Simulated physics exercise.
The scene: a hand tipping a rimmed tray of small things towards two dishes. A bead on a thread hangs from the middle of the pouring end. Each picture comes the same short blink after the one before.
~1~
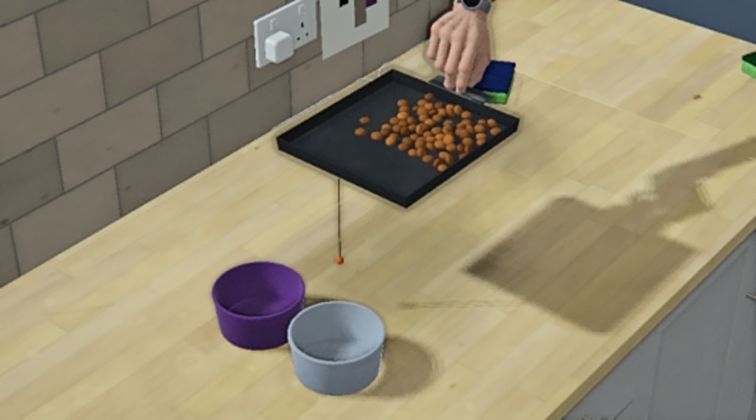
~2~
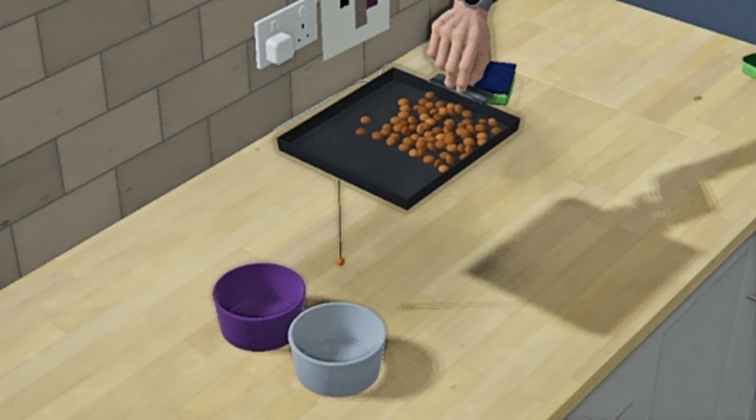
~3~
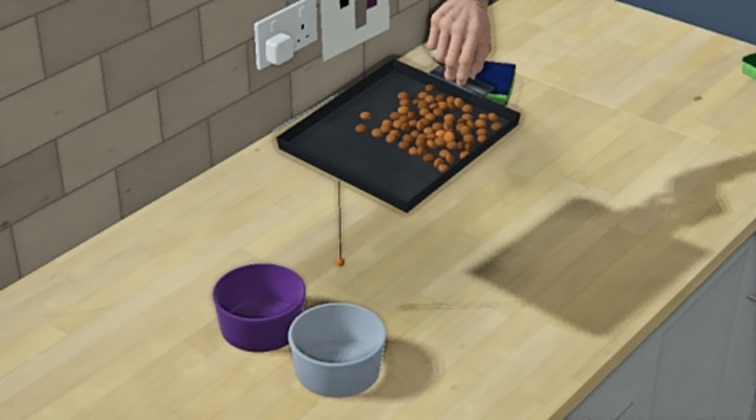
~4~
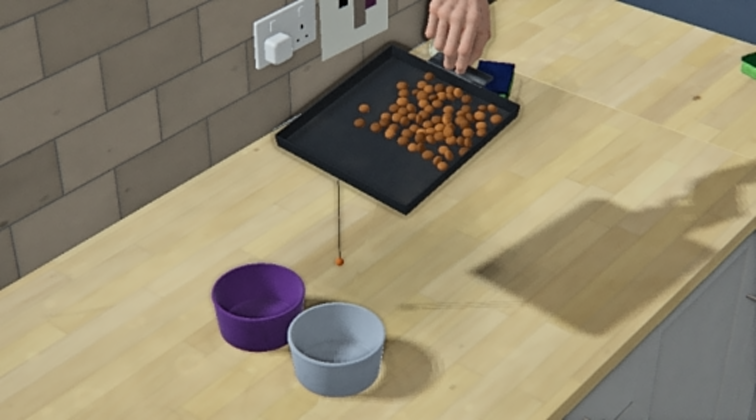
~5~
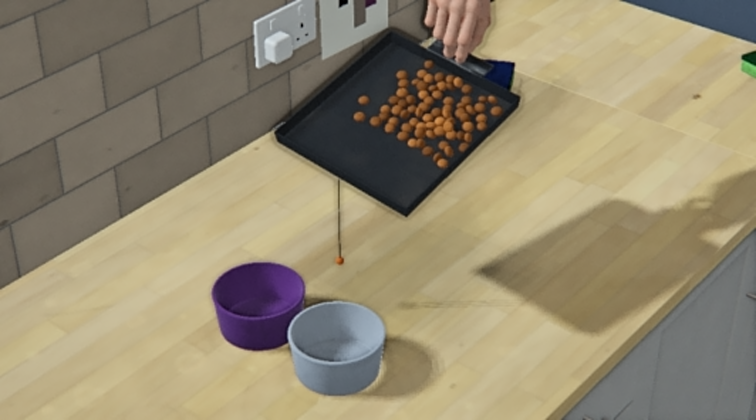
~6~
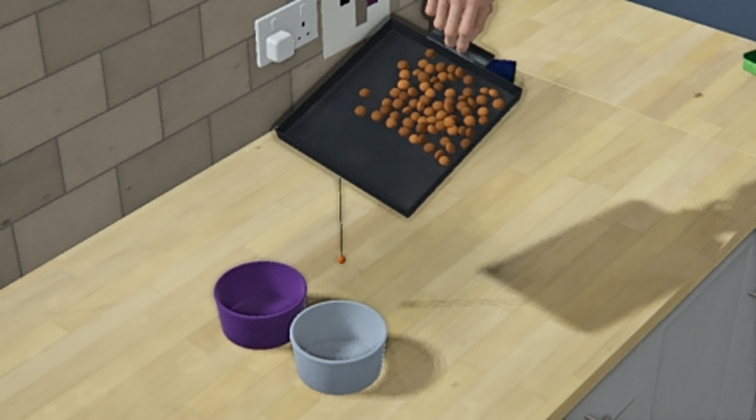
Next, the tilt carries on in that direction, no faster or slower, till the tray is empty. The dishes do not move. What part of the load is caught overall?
Caught overall: Only the smaller part.
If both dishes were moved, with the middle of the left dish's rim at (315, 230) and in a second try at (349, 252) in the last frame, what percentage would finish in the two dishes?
In turn 30 and 50 in a hundred.
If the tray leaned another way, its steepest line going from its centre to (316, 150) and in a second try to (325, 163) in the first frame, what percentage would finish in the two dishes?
The first gives 0 %, the second 20 %.
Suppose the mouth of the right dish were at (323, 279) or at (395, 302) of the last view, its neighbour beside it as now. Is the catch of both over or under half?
The first try: The smaller part. The second: Over half.
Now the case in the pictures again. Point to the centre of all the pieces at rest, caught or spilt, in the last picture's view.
Close to (393, 335).
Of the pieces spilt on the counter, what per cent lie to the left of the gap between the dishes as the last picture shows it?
Close to 0 per cent.
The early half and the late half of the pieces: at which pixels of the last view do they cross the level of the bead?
The first part at (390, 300); the rest at (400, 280).
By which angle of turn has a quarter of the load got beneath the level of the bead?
Near 80 degrees.
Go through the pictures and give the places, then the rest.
The first picture shows corners of the pouring end near (278, 137) and (407, 196), level; middle of the load near (437, 131), bits of cat kibble; left dish near (228, 325); right dish near (306, 370); bead on its thread near (340, 261).
The second picture shows corners of the pouring end near (279, 138) and (407, 198), level; middle of the load near (438, 131).
The third picture shows corners of the pouring end near (278, 137) and (407, 201), tipped barely, lowest at the right corner; middle of the load near (438, 127).
The fourth picture shows corners of the pouring end near (277, 135) and (406, 204), tipped a little, lowest at the right corner; middle of the load near (437, 120).
The fifth picture shows corners of the pouring end near (276, 132) and (406, 207), tipped clearly, lowest at the right corner; middle of the load near (437, 113).
The sixth picture shows corners of the pouring end near (277, 129) and (408, 209), tipped clearly, lowest at the right corner; middle of the load near (438, 106); left dish near (230, 325); right dish near (308, 369).
Shortly afterwards, tray tipped steeply; all but a few on the tray; a little in the air.
Next, tray tipped past a quarter turn; near half on the tray; a little in the right dish; near a third outside both; only a few in the air.
Some moments later, tray tipped past a quarter turn; a little in the right dish; the bulk outside both.
In the end, tray tipped past a quarter turn; a little in the right dish; none at all in the left dish; the bulk outside both.
